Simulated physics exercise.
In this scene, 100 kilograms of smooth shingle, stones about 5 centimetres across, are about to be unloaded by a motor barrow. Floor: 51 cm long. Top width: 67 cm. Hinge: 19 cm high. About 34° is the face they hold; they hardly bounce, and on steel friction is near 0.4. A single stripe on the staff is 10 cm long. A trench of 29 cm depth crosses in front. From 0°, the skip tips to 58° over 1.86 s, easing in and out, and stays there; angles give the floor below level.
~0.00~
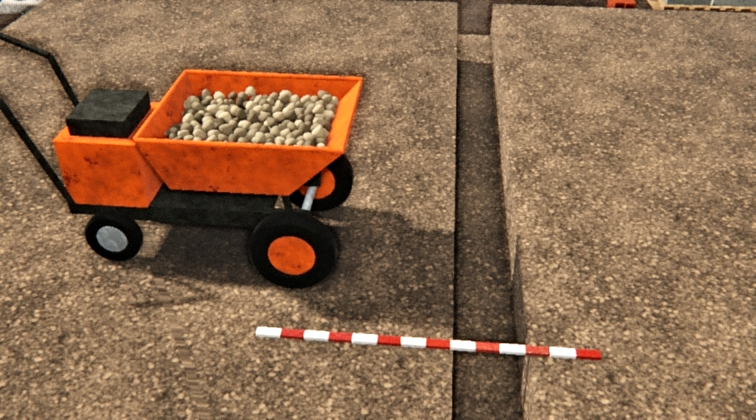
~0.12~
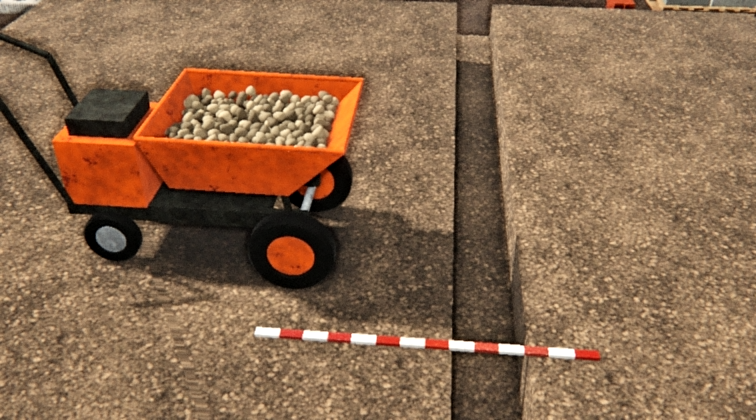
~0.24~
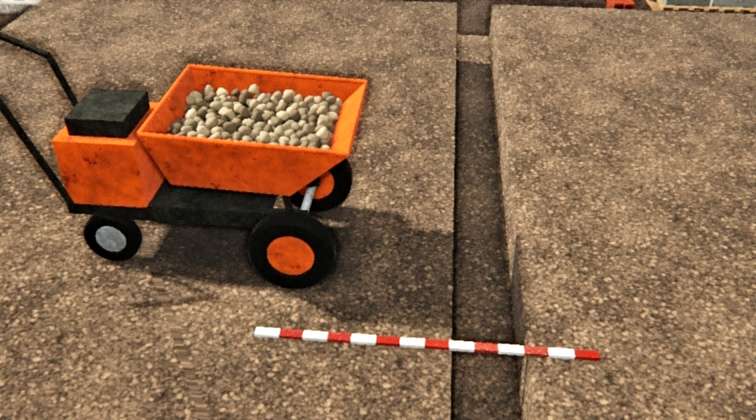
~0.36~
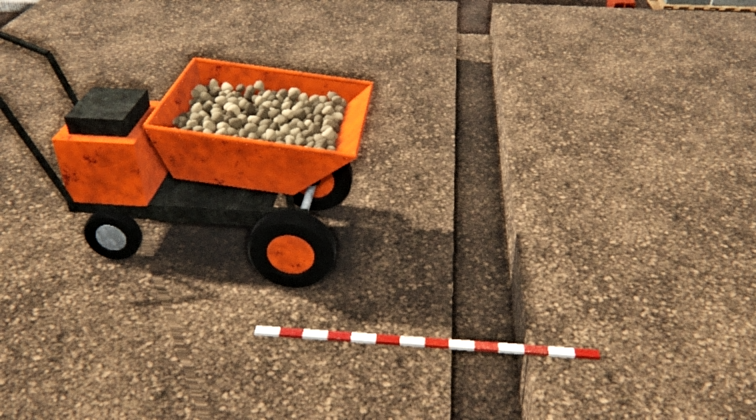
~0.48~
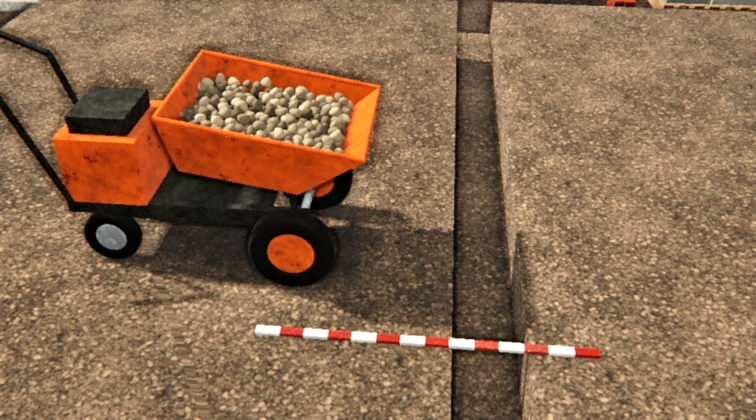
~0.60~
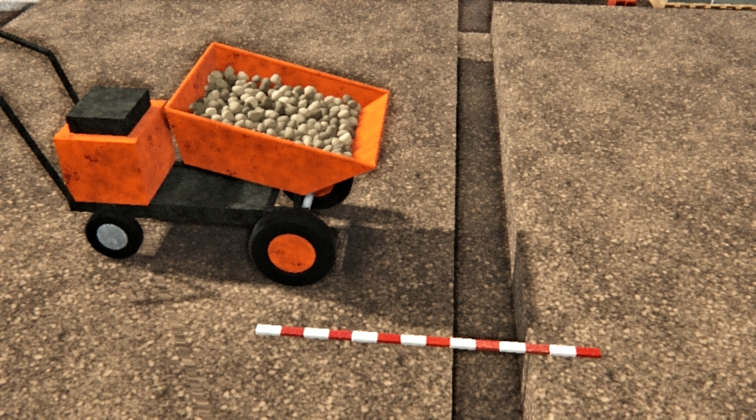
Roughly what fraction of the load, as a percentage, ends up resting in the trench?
Roughly 95 per cent of the load.
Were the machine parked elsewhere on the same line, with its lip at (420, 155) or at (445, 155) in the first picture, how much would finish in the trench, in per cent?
The first gives about 55 percent and the second about 25 percent.
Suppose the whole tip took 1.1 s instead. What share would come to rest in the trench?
In that case, around 95%.
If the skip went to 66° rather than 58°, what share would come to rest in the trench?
It comes out at about 100 percent.
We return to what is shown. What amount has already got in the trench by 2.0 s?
30 per cent or so by then.
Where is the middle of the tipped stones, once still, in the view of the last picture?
Near (481, 283).
After 1.4 s the floor is at 49°; 100 % in the skip; the foremost stones are at (424, 190).
After 2.0 s the floor is at 58°; 60 % in the skip, 10 % short of the trench, 30 % in the trench; the foremost stones are at (510, 300).
After 2.3 s the floor is at 58°; 31 % in the skip, 9 % short of the trench, 59 % in the trench; the foremost stones are at (515, 288).
After 4.3 s the floor is at 58°; 0 % in the skip, 5 % short of the trench, 95 % in the trench; the foremost stones are at (515, 285).
